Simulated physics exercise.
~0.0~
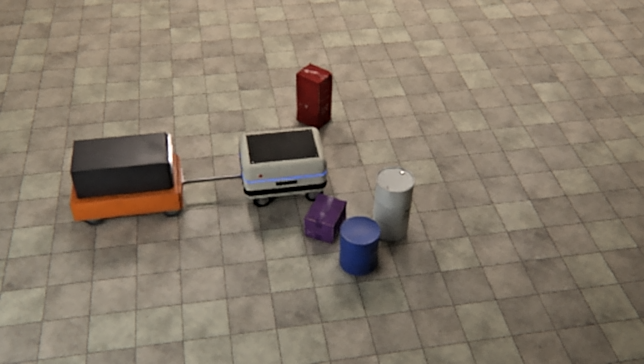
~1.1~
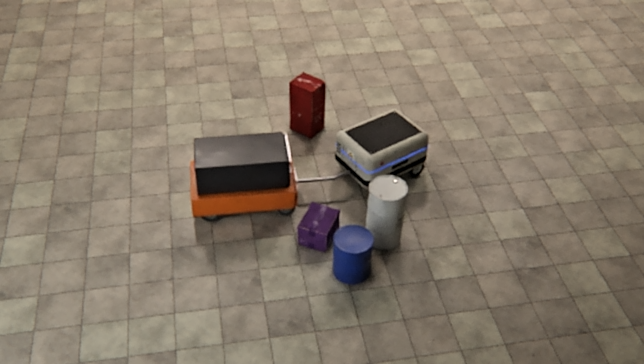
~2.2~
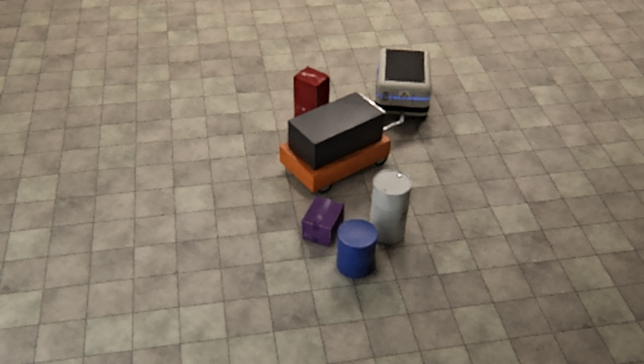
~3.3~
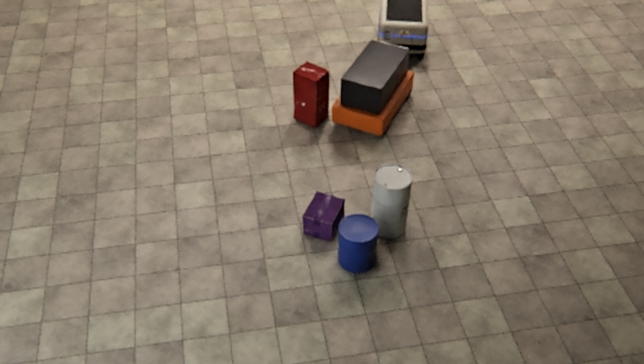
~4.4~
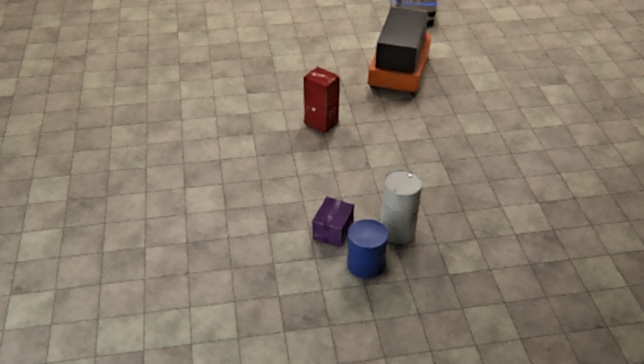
In this clip, a pale tug pulls an orange cart with a dark top rightward between a red box and a group of a purple box, blue pail and white drum, then turns up and away toward the top edge, leaving the four items standing in place.
